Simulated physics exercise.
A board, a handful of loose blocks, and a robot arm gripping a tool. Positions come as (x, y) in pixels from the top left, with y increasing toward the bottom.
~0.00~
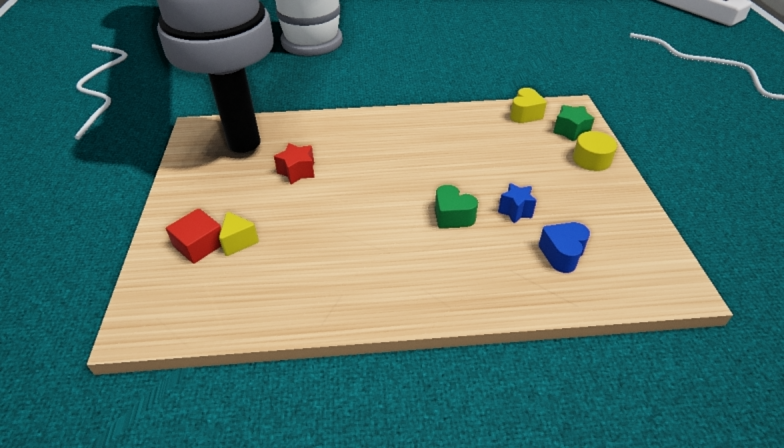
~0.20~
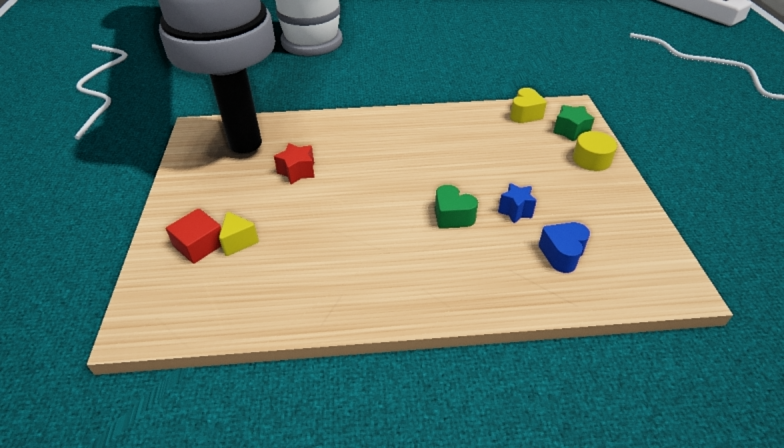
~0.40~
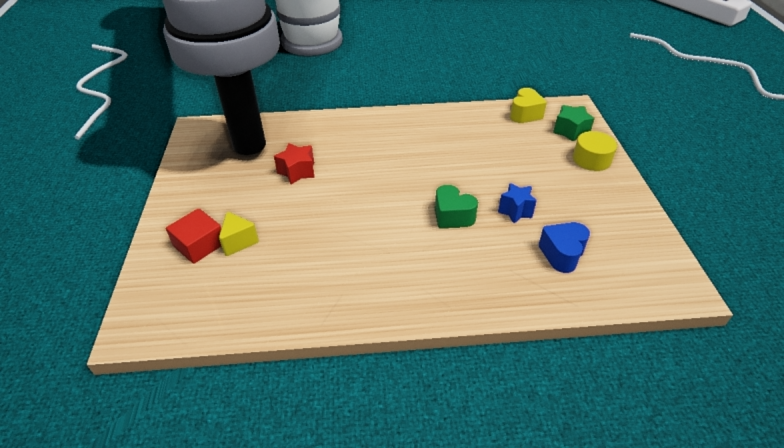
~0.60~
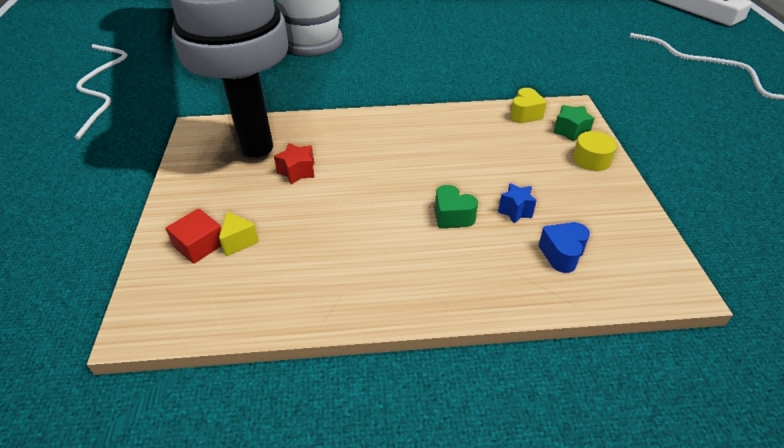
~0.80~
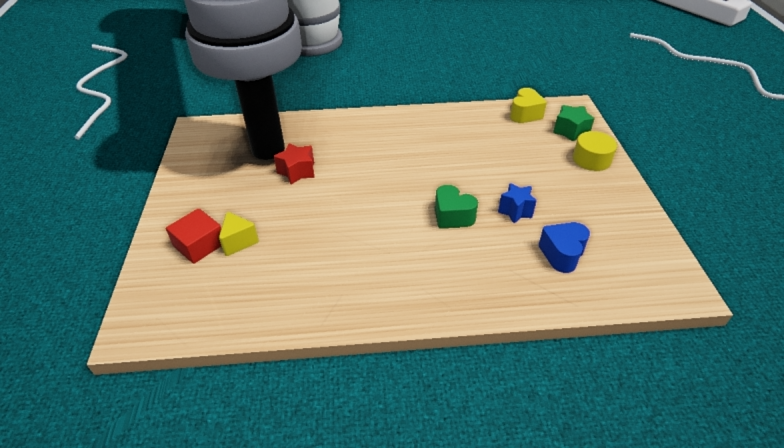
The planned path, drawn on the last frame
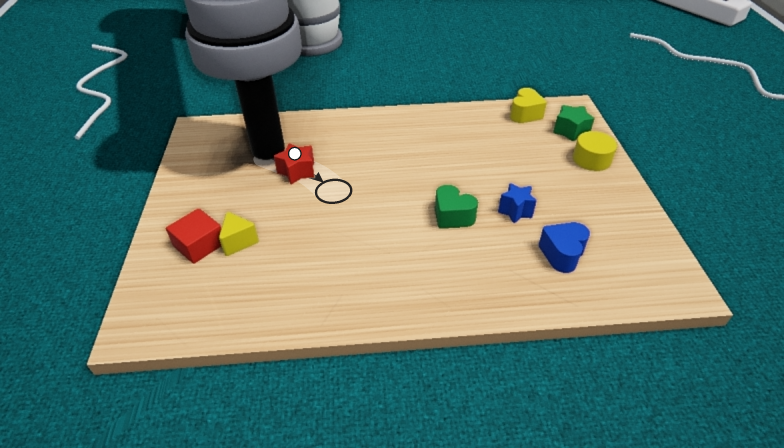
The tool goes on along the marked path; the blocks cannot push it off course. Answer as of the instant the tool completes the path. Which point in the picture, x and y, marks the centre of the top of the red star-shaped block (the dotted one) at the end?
The middle of its upper face should be somewhere near (357, 186).
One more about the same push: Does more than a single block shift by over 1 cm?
Final answer: No.
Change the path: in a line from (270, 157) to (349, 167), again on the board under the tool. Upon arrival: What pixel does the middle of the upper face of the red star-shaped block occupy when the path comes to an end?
It will end up at (325, 168).
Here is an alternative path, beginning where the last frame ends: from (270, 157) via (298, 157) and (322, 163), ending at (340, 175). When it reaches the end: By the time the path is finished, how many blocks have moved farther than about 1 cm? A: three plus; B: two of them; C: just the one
Choice C: Just the one.
Path on the board, from (270, 157) via (305, 171), ending at (334, 191); the dot is on the red star-shaped block.
The first path, step by step. One third of the way, tool at (293, 159); red star-shaped block at (313, 160).
Two thirds of the way, tool at (315, 169); red star-shaped block at (336, 171).
At the end, tool at (333, 184); red star-shaped block at (357, 186).
